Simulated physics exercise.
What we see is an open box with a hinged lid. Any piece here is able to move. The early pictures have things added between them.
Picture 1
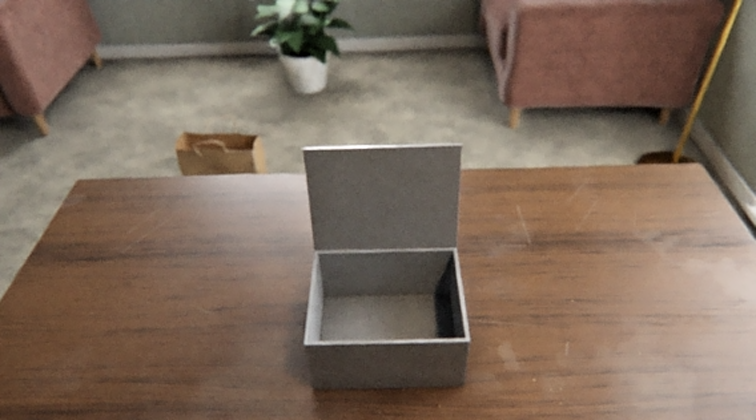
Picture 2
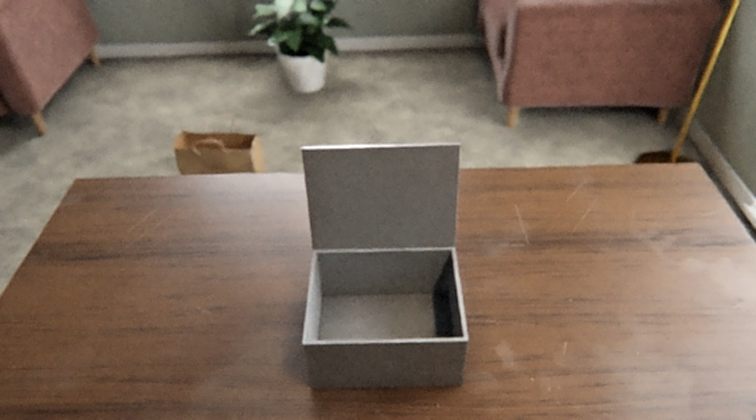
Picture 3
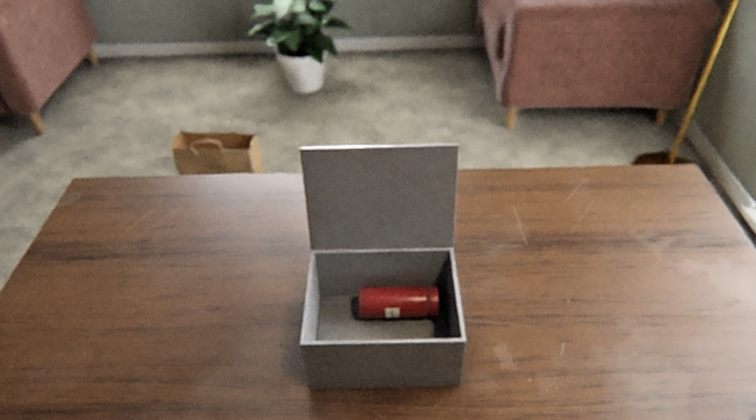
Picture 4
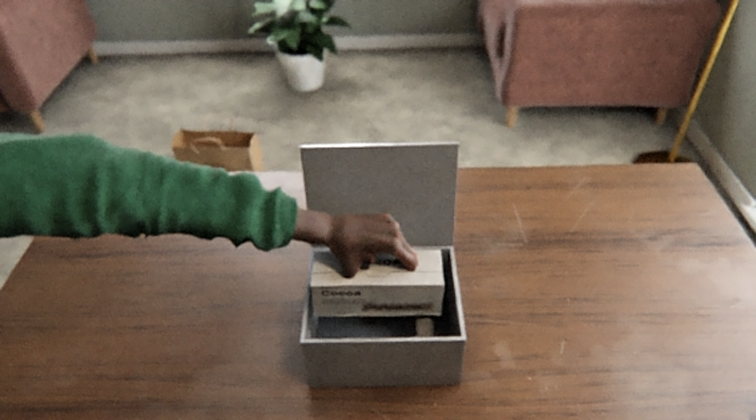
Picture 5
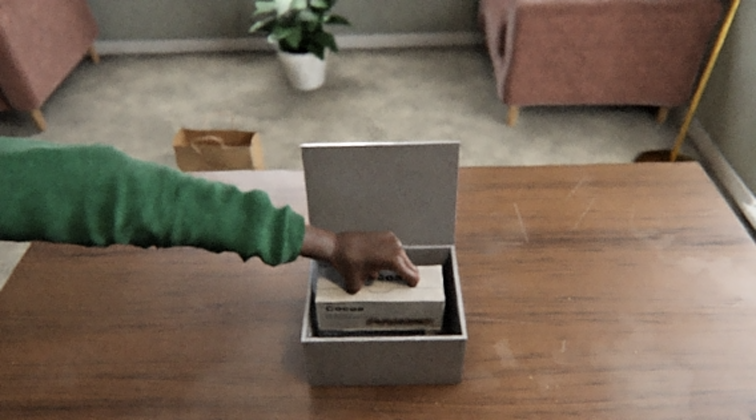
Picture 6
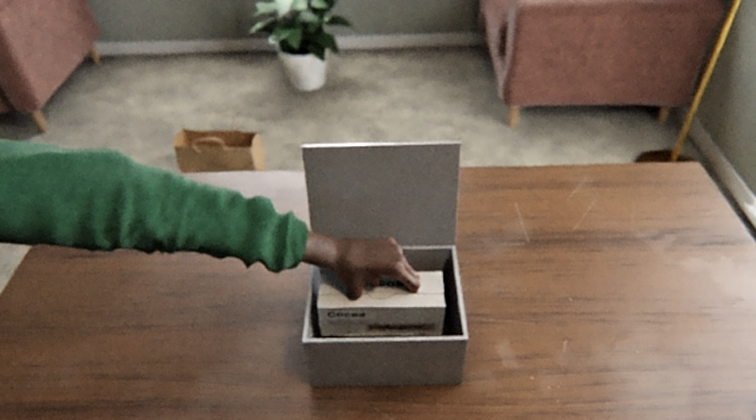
At first, an open gray box with a hinged lid sits empty on a wooden table, and then a red cylindrical object appears lying inside it. A hand in a green sleeve reaches in from the left and lowers a white carton into the box, keeping its fingers on top.
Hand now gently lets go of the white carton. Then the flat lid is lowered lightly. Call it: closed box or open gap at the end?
Closed box.
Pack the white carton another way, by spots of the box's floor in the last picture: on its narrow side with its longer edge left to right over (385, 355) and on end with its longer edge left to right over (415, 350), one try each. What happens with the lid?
The first attempt leaves the lid fully closed, while the second leaves it partly open.
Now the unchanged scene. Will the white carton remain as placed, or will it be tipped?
At the finish the white carton holds its orientation.
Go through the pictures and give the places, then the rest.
In the first frame, the last thing is not in view yet.
In the second frame, the last thing is not in view yet.
In the third frame, the last thing is not in view yet; red shaker (399, 302).
The fourth frame shows coming down; white carton (378, 284).
The fifth frame shows coming down; white carton (380, 298).
The sixth frame shows in place under the hand; white carton (381, 304).
Then, 0.90 s past the last view, lid starting down; white carton displaced a little near (384, 330).
Then, 1.60 s past the last view, lid 58° above the rim; white carton displaced a little near (384, 330).
Then, 2.10 s past the last view, lid 22° above the rim; white carton displaced a little near (384, 330).
Finally, lid shut; moved from the start, white carton; red shaker still in place. Final places as the last picture's camera would see them, white carton near (384, 330).
